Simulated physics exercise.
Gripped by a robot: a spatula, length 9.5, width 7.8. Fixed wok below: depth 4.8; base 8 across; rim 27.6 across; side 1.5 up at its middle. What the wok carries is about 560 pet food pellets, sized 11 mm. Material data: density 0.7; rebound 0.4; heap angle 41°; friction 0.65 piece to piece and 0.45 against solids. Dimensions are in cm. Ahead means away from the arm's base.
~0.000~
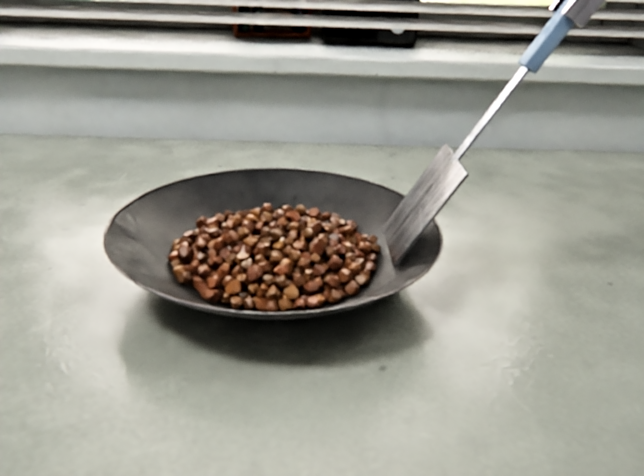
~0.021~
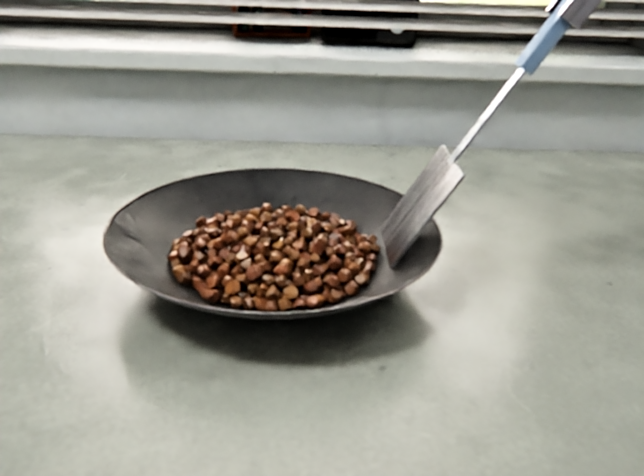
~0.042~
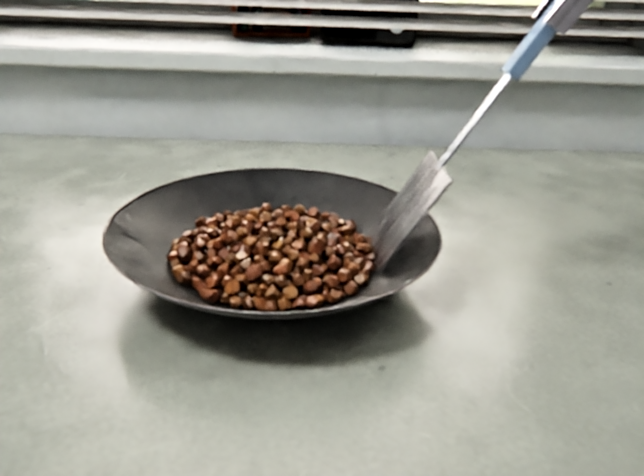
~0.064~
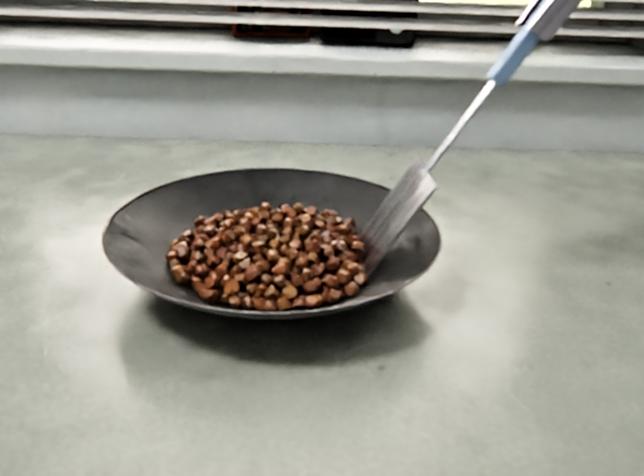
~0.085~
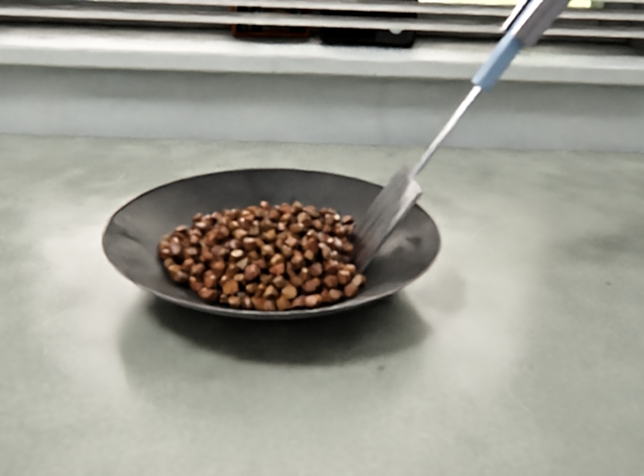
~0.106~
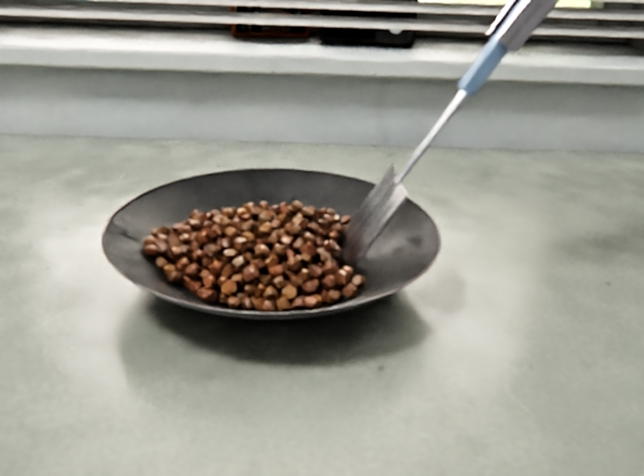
A robot-held spatula slides left through a dark wok, pushing brown pellets slightly leftward.
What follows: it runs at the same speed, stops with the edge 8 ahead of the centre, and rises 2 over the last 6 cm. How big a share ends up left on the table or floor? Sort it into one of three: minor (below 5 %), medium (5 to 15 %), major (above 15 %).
Major, above 15 %.
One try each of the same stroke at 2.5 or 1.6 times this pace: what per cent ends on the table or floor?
The two tries give about 50 and 40 in a hundred.
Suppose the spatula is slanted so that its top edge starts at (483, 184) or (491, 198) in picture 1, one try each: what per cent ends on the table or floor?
Roughly 30% and 25%.
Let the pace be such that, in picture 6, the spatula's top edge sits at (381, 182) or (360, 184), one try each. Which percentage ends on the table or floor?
Roughly 35 per cent, then roughly 40 per cent.
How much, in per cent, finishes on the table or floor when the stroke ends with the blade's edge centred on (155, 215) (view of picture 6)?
About 45 per cent.
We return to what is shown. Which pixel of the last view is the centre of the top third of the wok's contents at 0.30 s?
I'd say close to (153, 219).
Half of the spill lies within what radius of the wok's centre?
It's around 18 cm.
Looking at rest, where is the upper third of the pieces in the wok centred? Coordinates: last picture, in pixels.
It is centred around (157, 222).
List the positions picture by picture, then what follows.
Spatula top edge at (457, 158), sloping 59°; upper third of the load around (277, 240), from x 175 to 375, top at y 210; 565 in the wok, in the first picture.
Spatula top edge at (453, 159), sloping 59°; upper third of the load around (277, 240), from x 175 to 375, top at y 210, in the second picture.
Spatula top edge at (441, 164), sloping 59°; upper third of the load around (276, 240), from x 175 to 370, top at y 210, in the third picture.
Spatula top edge at (427, 170), sloping 59°; upper third of the load around (277, 238), from x 175 to 360, top at y 210, in the fourth picture.
Spatula top edge at (413, 175), sloping 59°; upper third of the load around (268, 236), from x 165 to 360, top at y 210, in the fifth picture.
Spatula top edge at (400, 179), sloping 59°; upper third of the load around (252, 234), from x 150 to 360, top at y 205; 565 in the wok, in the sixth picture.
After 0.21 s, sloping 59°, highest piece 6 above the table; 565 in the wok.
After 0.30 s, sloping 59°, highest piece 8 above the table; 536 in the wok, 1 on the table or floor, 28 on the blade or in flight.
After 0.55 s, sloping 59°, highest piece 7 above the table; 411 in the wok, 144 on the table or floor, 10 on the blade or in flight.
After 1.60 s, sloping 59°, highest piece 6 above the table; 408 in the wok, 157 on the table or floor.
At rest, 408 in the wok, 157 on the table or floor. That is 28 % on the table or floor.
